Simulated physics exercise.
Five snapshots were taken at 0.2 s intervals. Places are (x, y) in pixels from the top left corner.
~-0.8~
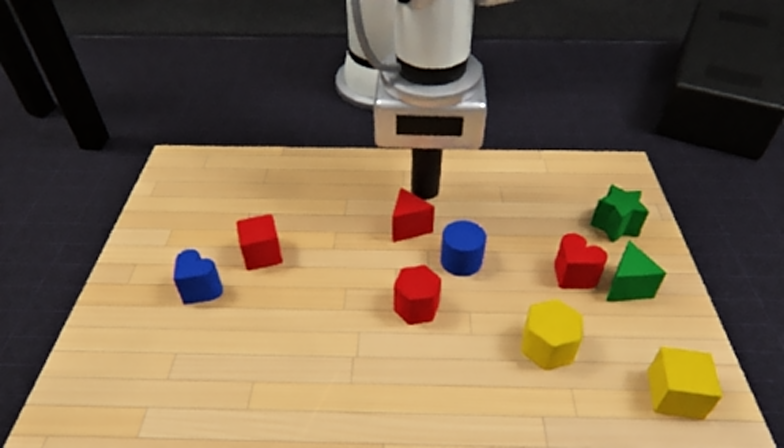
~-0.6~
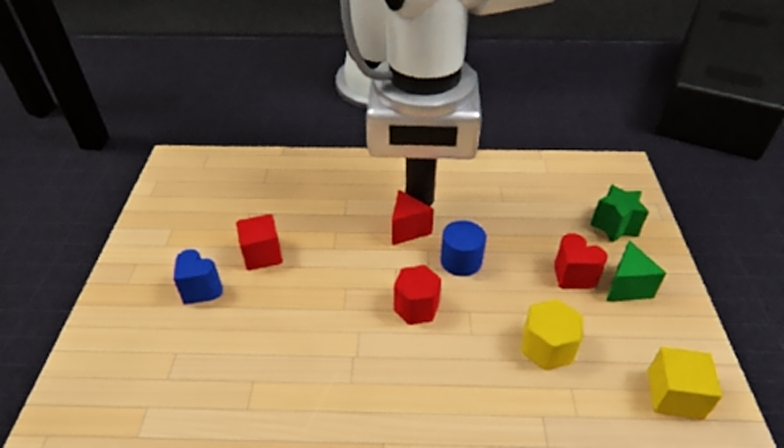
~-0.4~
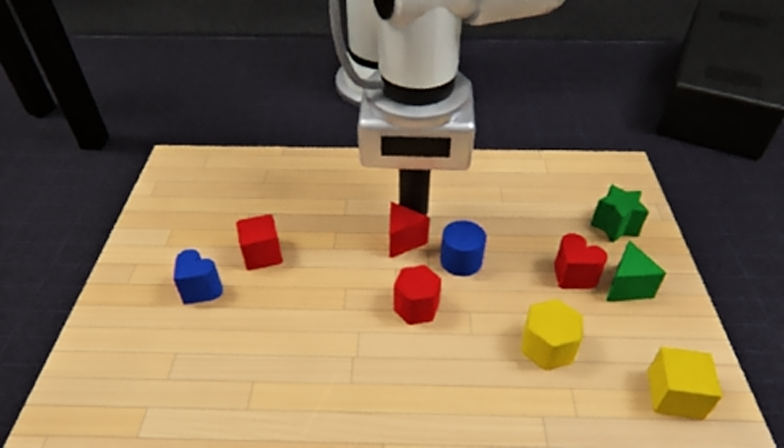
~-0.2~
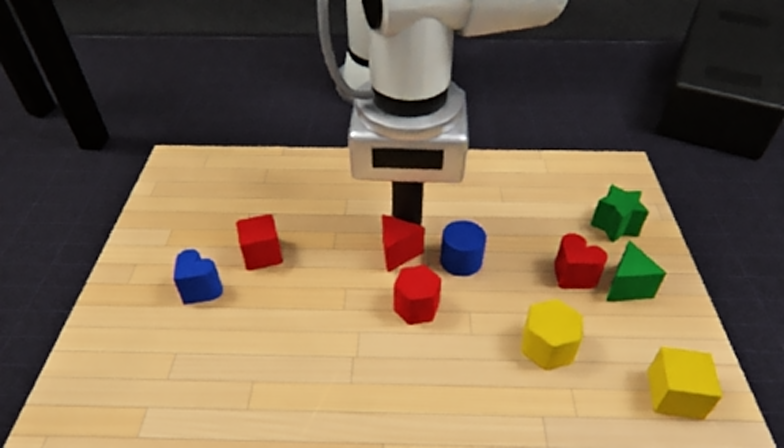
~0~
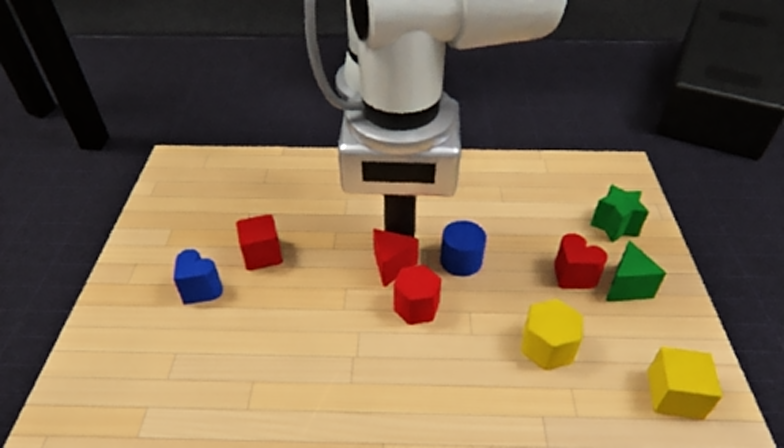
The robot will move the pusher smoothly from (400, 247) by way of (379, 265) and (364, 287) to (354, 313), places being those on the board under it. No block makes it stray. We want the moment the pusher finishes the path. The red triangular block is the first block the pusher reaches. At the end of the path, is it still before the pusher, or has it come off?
The pusher pushes it to the end.
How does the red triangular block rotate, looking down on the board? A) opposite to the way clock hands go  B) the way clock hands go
Correct choice: A.
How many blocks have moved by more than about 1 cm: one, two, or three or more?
It moves one block.
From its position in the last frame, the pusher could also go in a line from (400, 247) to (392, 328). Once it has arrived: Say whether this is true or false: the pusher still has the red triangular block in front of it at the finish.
Answer: True.
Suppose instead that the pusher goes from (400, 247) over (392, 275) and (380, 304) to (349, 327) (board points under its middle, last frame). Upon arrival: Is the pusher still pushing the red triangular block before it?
No, I don't think so.
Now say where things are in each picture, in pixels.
The first picture shows tip of the pusher (425, 191), middles of tops, red triangular block (410, 203), red hexagonal block (418, 281).
The second picture shows pusher (420, 200), red triangular block (408, 205).
The third picture shows pusher (414, 210), red triangular block (404, 216).
The fourth picture shows pusher (407, 221), red triangular block (398, 229).
The fifth picture shows pusher (400, 234), red triangular block (392, 242), red hexagonal block (418, 281).
What follows on the original path. Halfway along, pusher (369, 263); red triangular block (369, 275), turned 35° anticlockwise.
At the end, pusher (353, 300); red triangular block (356, 316), turned 45° anticlockwise; red hexagonal block unmoved.
